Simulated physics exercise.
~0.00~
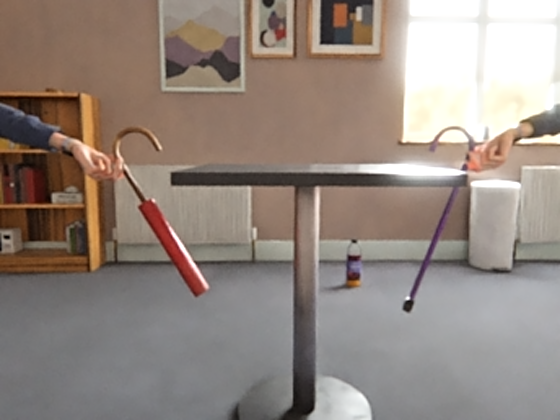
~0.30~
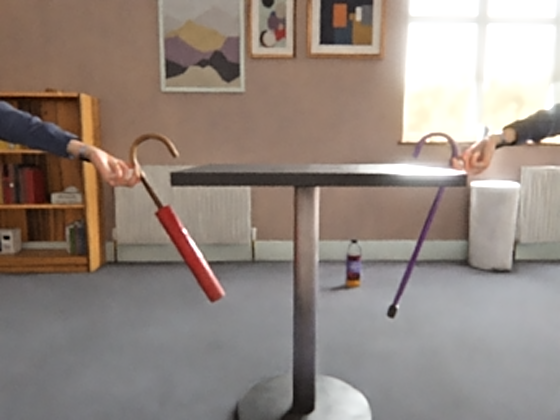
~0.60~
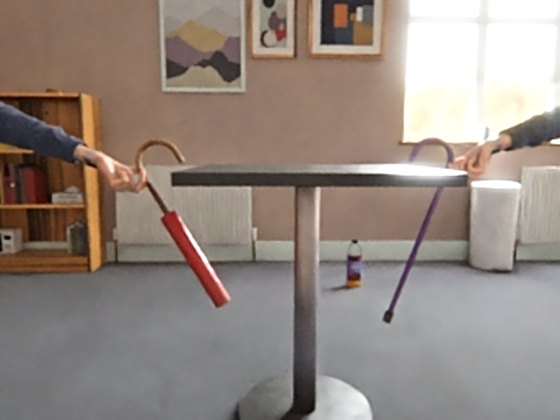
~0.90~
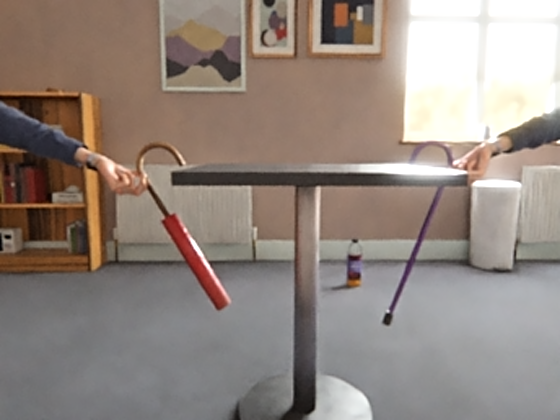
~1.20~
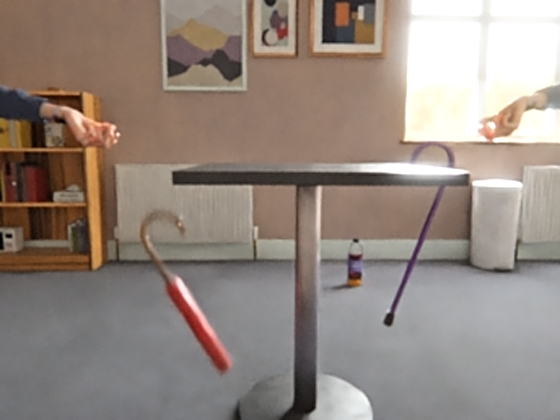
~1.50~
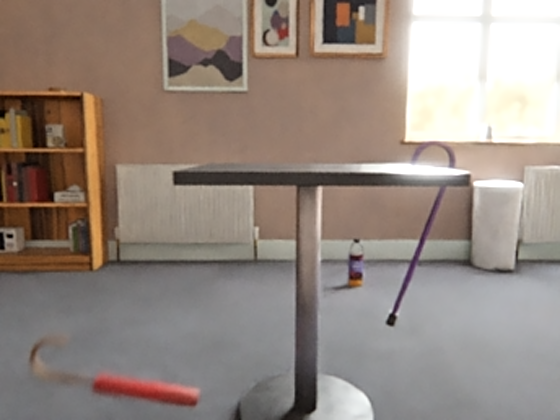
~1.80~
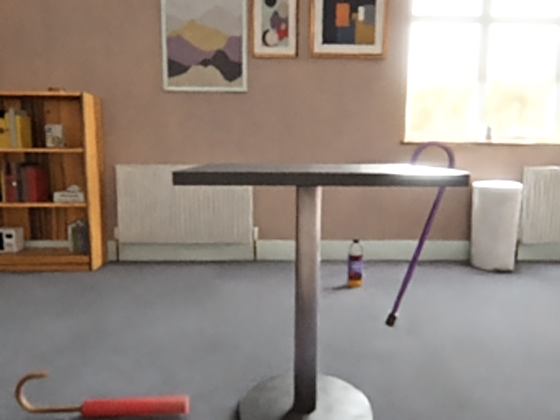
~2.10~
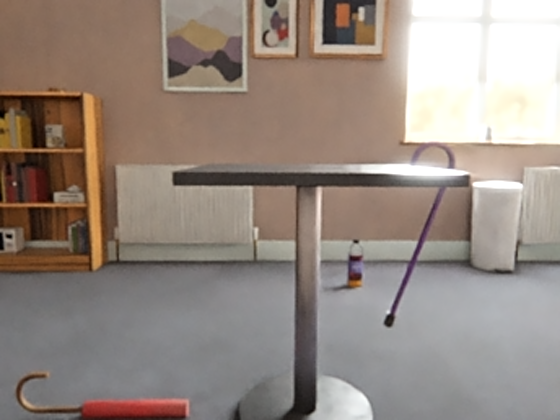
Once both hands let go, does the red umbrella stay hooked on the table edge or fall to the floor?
The red umbrella falls to the floor on the left, while the purple cane stays hooked on the right edge of the table.
